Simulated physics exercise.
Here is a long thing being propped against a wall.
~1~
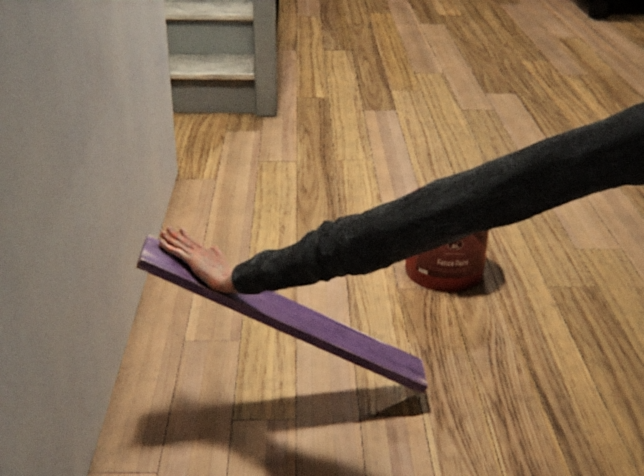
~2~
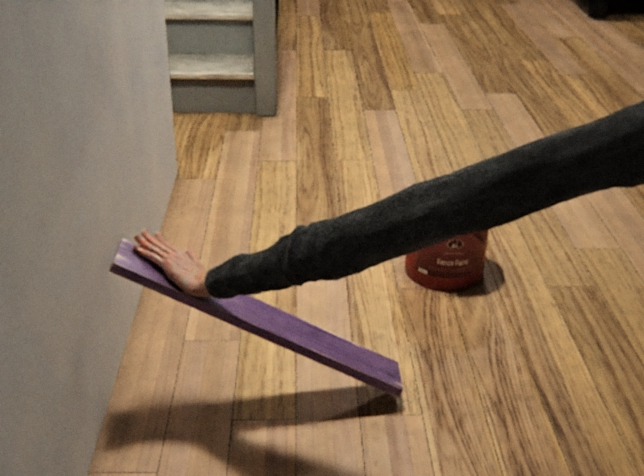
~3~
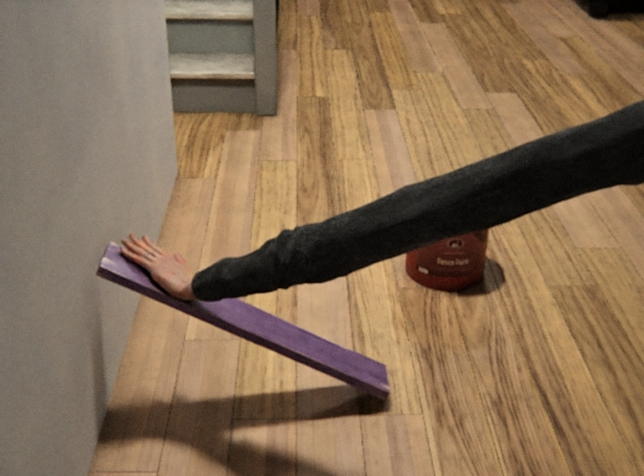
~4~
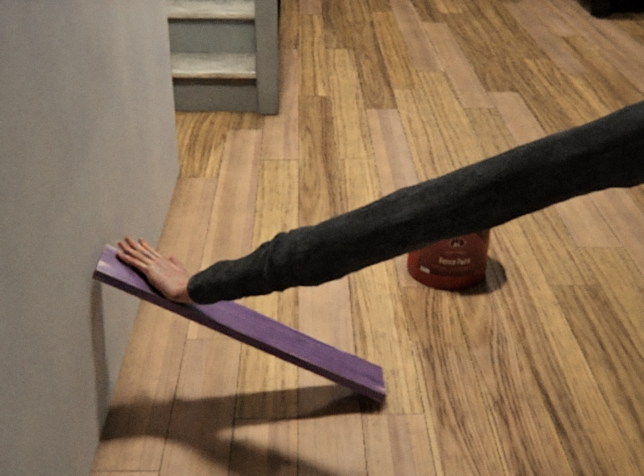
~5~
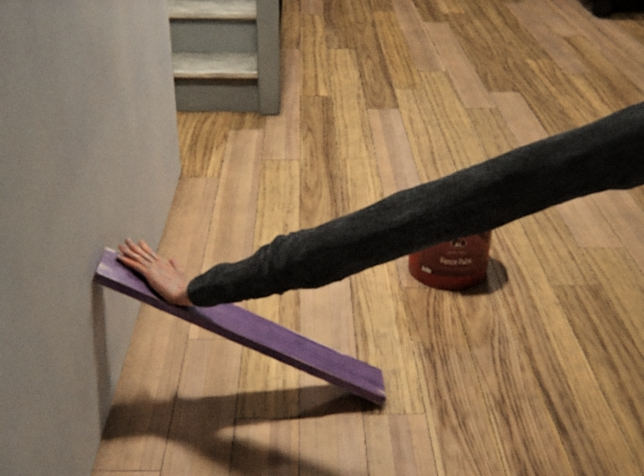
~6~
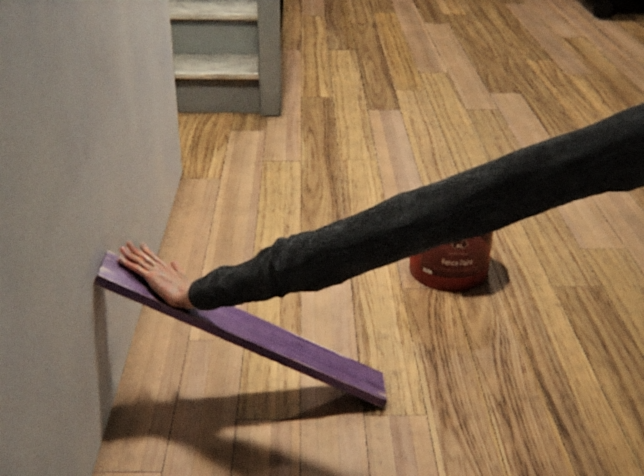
An arm in a dark sleeve moved a slanted purple plank a short way left across the wooden floor until it leaned against the gray wall, then kept its hand resting on the upper end.
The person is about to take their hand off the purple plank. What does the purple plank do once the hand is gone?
In the end the plank slips out.
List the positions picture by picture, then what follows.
The first picture shows on its way; purple plank (289, 317).
The second picture shows on its way; purple plank (265, 320).
The third picture shows on its way; purple plank (252, 323).
The fourth picture shows on its way; purple plank (248, 326).
The fifth picture shows propped up under the hand; purple plank (248, 329).
The sixth picture shows propped up under the hand; purple plank (248, 332).
Then, 0.30 s on from there, purple plank 13° lower than it was left near (262, 357).
Then, 0.40 s on from there, purple plank 29° lower than it was left near (270, 390).
In the end, moved from the start, purple plank; red pail unmoved. At the end, from the last picture's camera, purple plank near (270, 390). The plank gives way.
